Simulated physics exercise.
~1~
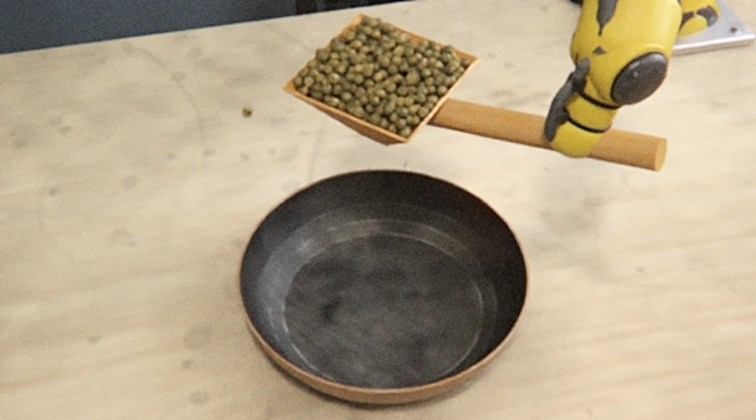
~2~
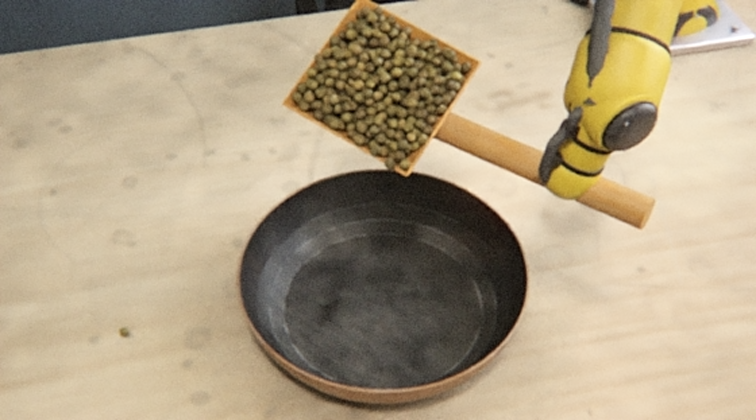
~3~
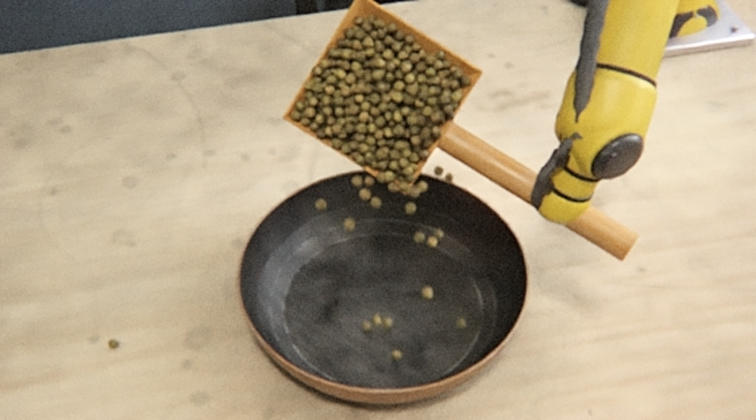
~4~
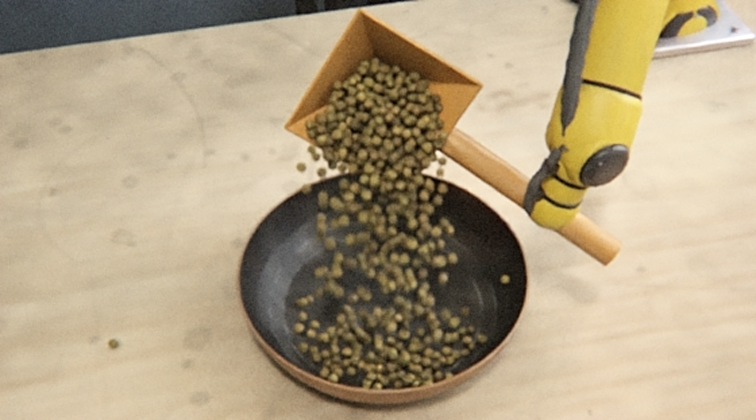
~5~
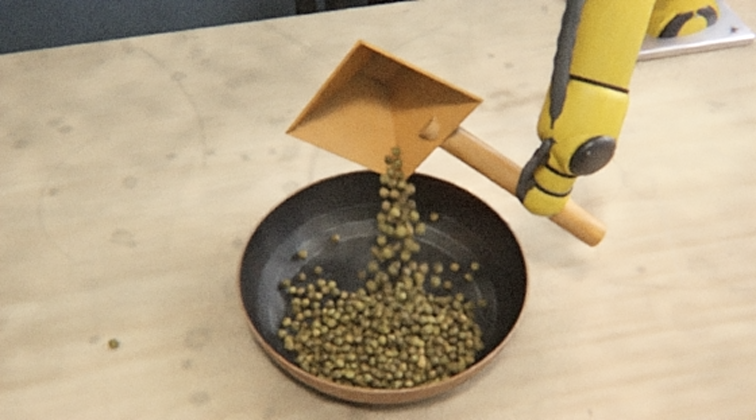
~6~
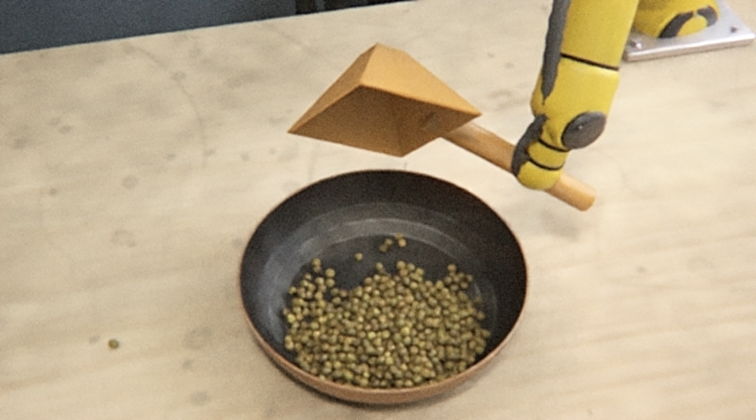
On a pale wooden tabletop, a yellow robotic arm tilts a wooden scoop, pouring green lentils into a dark round pan until the scoop is empty.
